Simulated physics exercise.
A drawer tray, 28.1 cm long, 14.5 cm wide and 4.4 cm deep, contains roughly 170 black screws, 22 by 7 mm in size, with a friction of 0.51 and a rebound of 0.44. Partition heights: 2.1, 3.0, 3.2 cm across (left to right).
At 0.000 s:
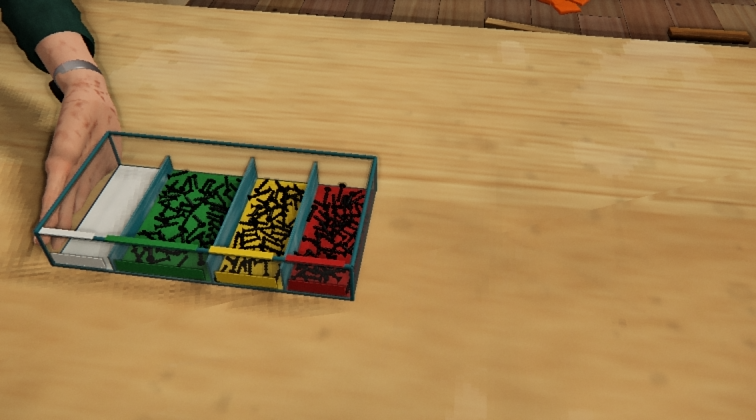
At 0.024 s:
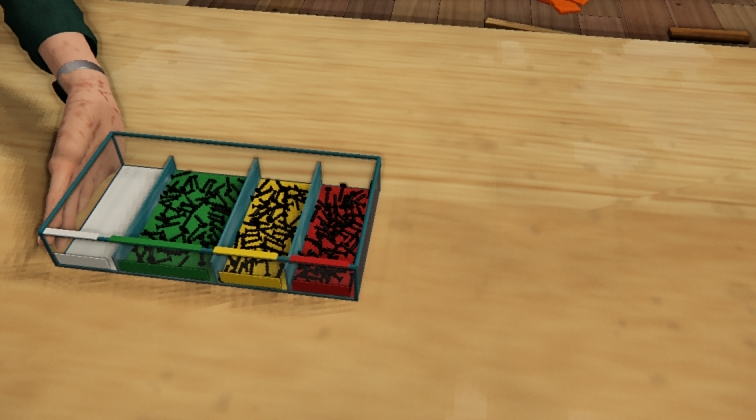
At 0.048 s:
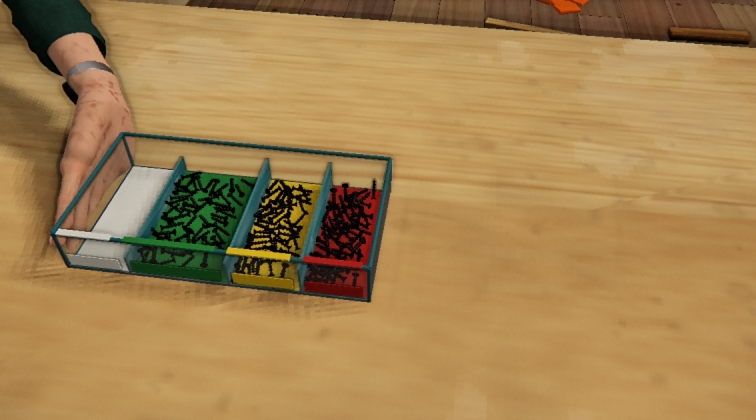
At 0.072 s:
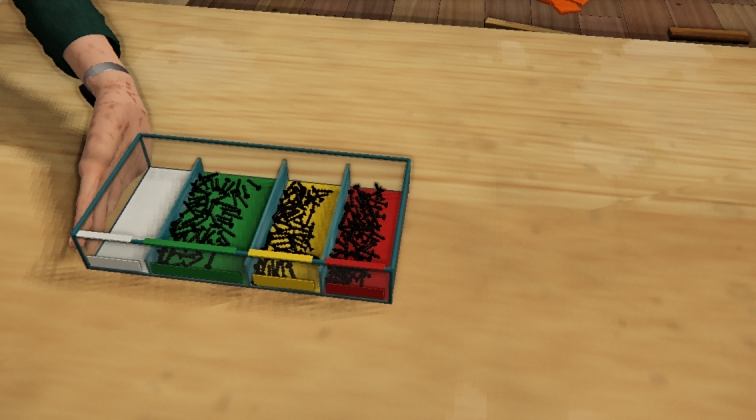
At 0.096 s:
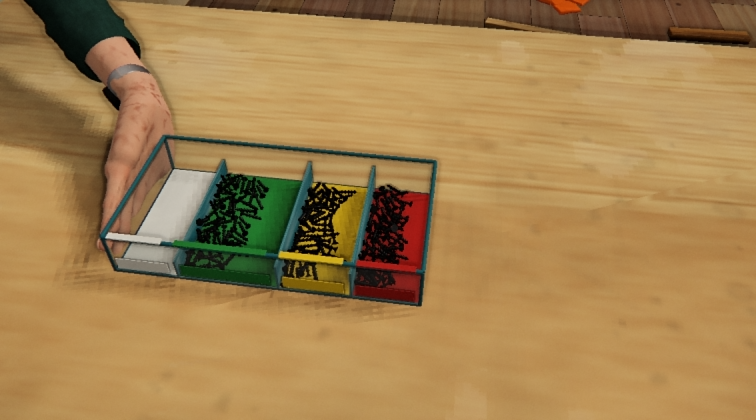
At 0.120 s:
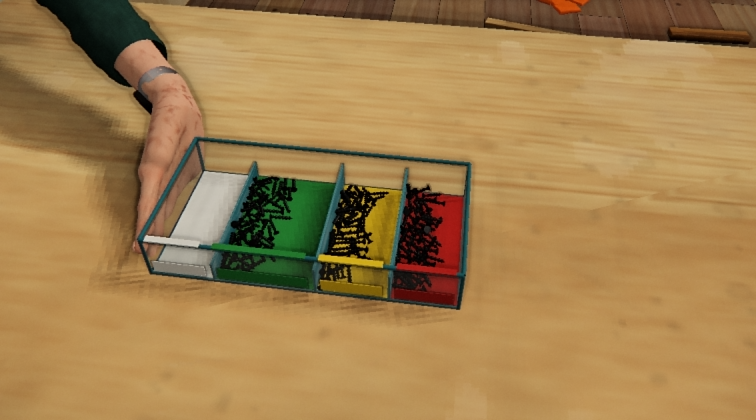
A hand pushes a clear divided tray of black screws rightward across a wooden table.
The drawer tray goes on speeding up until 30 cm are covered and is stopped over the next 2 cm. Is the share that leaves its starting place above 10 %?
Strayed: Above.
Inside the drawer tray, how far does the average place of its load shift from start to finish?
Some 0.0 cm.
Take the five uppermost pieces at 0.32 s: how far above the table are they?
Some 13 cm.
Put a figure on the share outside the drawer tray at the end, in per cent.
Some 10 per cent.
After 0.20 s, tilt 0 degrees; green 35 %, red 35 %, yellow 35 %; 0 % away from where they began.
After 0.26 s, tilt 0 degrees; green 35 %, red 35 %, yellow 35 %; 0 % away from where they began.
Then, at 0.32 s, tilt 0 degrees; green 30 %, red 30 %, yellow 35 %, in the air 5 %; 10 % away from where they began.
After 0.38 s, tilt 0 degrees; green 30 %, red 30 %, yellow 35 %, in the air 10 %; 10 % away from where they began.
At rest (1.4 s), green 30 %, red 30 %, outside 10 %, yellow 35 %; 15 % away from where they began.
